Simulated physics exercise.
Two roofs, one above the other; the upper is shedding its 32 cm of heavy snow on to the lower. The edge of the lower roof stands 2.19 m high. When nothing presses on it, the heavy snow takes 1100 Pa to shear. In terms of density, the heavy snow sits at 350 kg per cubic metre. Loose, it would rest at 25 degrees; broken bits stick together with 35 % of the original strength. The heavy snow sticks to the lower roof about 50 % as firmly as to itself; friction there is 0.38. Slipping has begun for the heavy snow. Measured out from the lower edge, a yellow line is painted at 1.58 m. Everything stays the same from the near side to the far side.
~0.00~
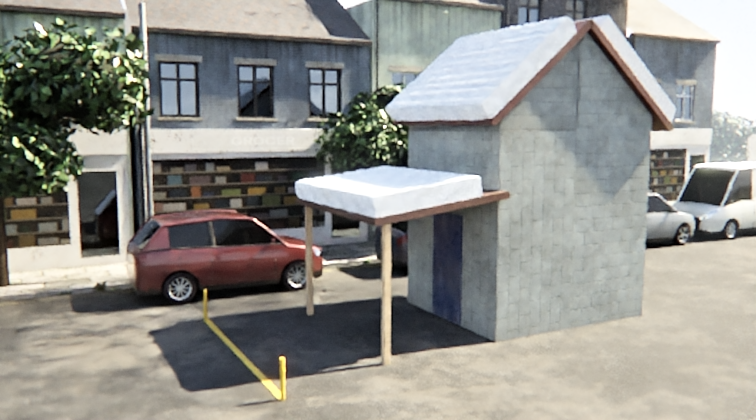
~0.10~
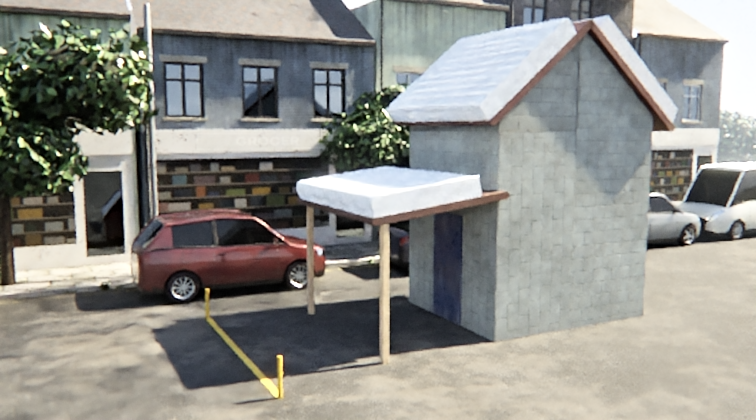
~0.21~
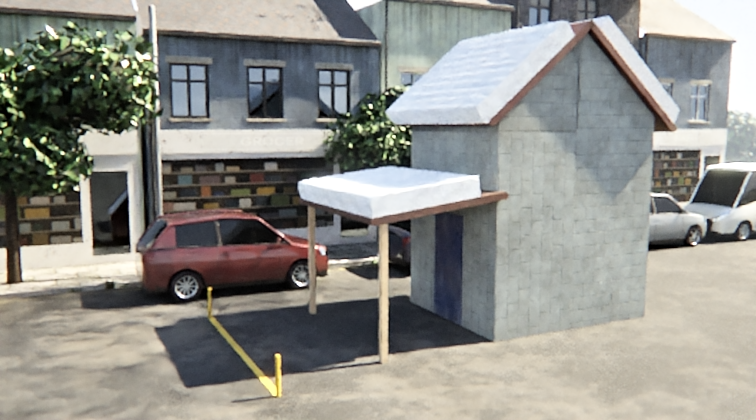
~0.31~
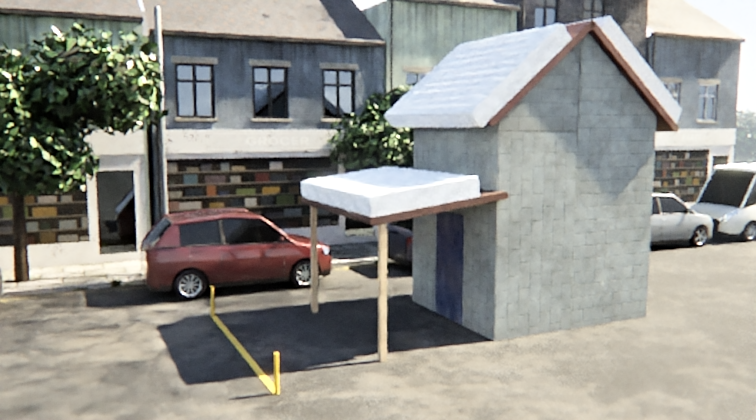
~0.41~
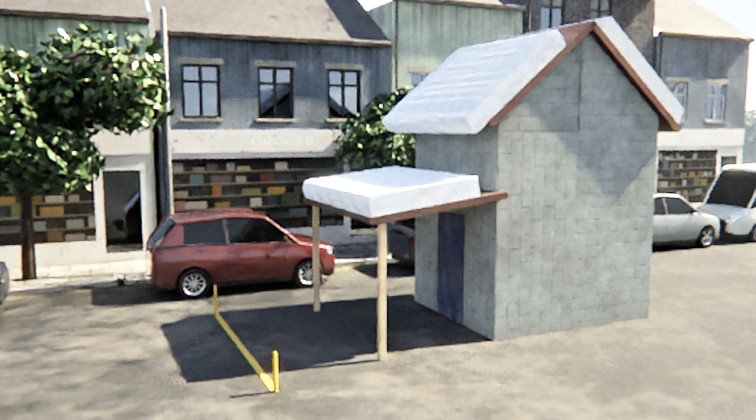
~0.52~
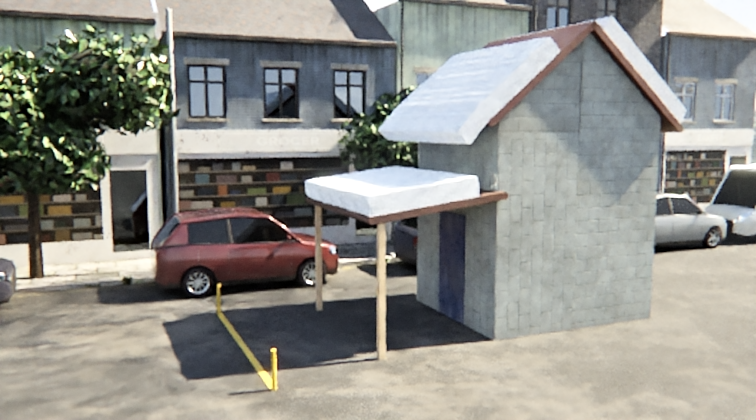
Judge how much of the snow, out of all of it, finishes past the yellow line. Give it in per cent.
The part past the yellow line is close to 0 %.
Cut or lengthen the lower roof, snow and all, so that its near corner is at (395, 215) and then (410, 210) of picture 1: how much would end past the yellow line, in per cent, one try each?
3 %, then 5 %.
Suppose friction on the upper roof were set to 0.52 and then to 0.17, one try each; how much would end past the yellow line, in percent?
Try 1: 0 %; try 2: 1 %.
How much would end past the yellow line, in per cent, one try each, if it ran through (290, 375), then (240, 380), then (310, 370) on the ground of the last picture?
I'd guess near 1 %, then near 0 %, and near 2 % on the last try.
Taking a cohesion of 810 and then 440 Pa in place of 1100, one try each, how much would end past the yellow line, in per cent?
In order: Around 2 % and around 12 %.
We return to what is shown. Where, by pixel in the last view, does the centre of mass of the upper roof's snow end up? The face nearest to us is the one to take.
I'd put it at around pixel (414, 194).
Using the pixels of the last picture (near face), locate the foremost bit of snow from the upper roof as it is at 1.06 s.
Look roughly at (408, 180).
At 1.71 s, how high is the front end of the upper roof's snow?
2.4 m or thereabouts.
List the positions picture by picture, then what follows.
In the first frame, leading edge of the heavy snow at (490, 118).
In the second frame, leading edge of the heavy snow at (488, 119), its middle shifted 1.8 cm.
In the third frame, leading edge of the heavy snow at (485, 108), its middle shifted 7.4 cm, 3 % of it past the upper edge, in one piece.
In the fourth frame, leading edge of the heavy snow at (481, 112), its middle shifted 17 cm, 8 % of it past the upper edge, in one piece.
In the fifth frame, leading edge of the heavy snow at (475, 119), its middle shifted 31 cm, 14 % of it past the upper edge, in one piece.
In the sixth frame, leading edge of the heavy snow at (467, 121), its middle shifted 49 cm, 23 % of it past the upper edge, cracking.
After 1.06 s, none is below the lower edge and 0 % is past the line.
After 1.71 s, none is below the lower edge and 0 % is past the line.
After 2.35 s, 10 % is below the lower edge and 0 % is past the line.
After 3.00 s, 10 % is below the lower edge and 0 % is past the line.
After 3.10 s, at the end, 10 % is below the lower edge and 0 % is past the line.
